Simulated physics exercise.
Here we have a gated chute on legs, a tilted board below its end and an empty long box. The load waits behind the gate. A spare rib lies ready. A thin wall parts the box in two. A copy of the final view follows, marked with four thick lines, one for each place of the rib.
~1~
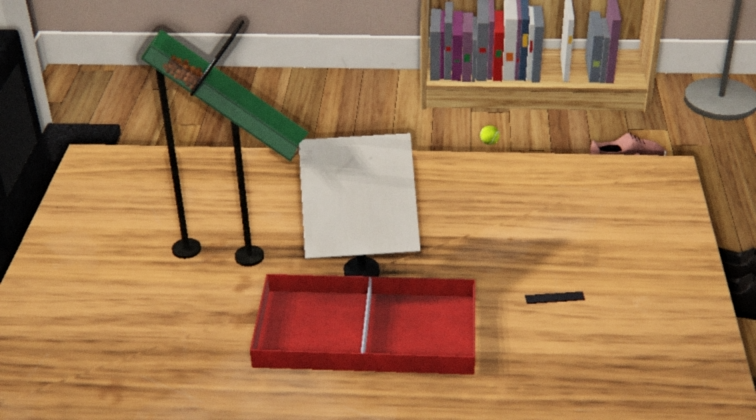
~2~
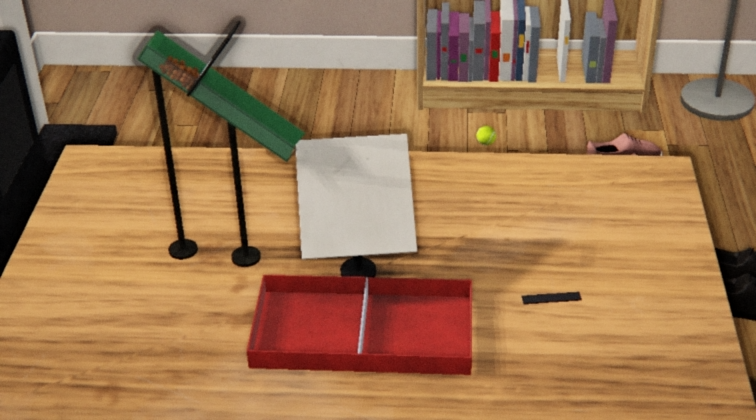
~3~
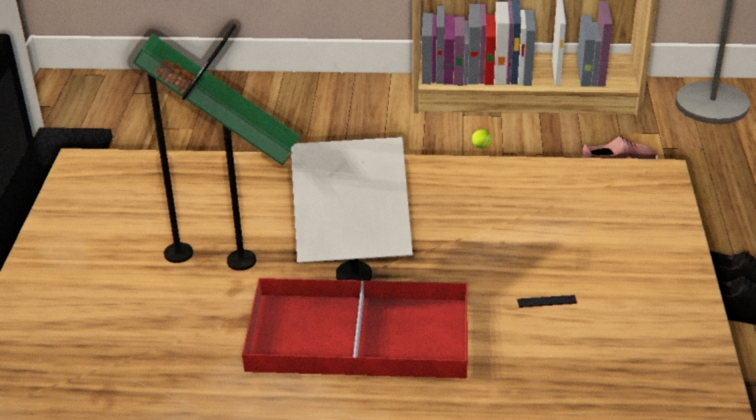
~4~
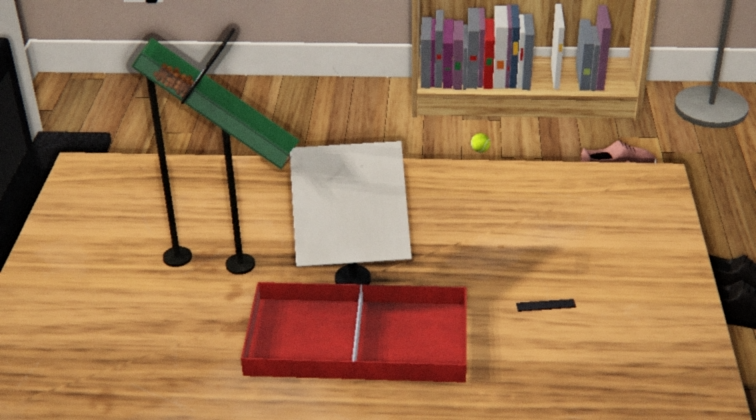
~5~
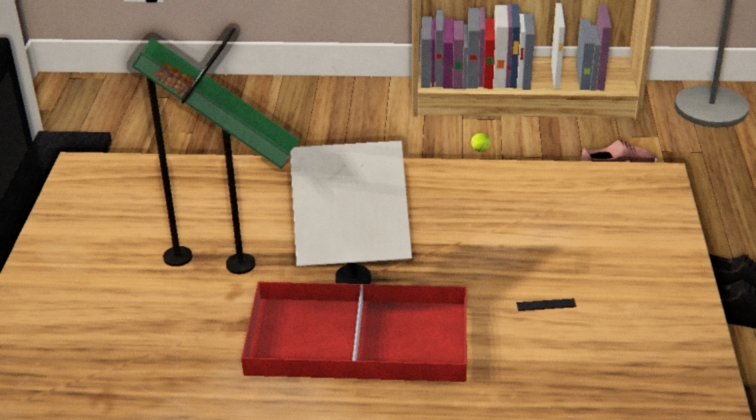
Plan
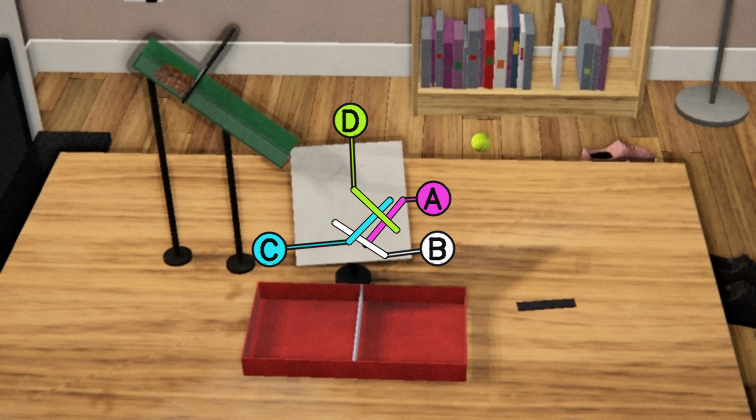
A wooden table holds a green chute, tilted board and red box, all staying still.
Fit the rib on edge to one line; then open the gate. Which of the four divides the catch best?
I would pick line A.
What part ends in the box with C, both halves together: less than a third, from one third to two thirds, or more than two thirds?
It is more than two thirds.
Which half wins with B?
More lands on the right.
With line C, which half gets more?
More lands on the left.
On the marked copy, line A from (403, 199) to (365, 244); line B from (335, 222) to (385, 255); line C from (390, 200) to (348, 241); line D from (353, 189) to (396, 230).
Choosing A, of what is caught, close to two thirds in the left half, close to a third in the right.
Choosing B, of what is caught, close to a quarter in the left half, the bulk in the right.
Choosing C, of what is caught, the bulk in the left half, a small share in the right.
Choosing D, of what is caught, only a few in the left half, all but a few in the right.
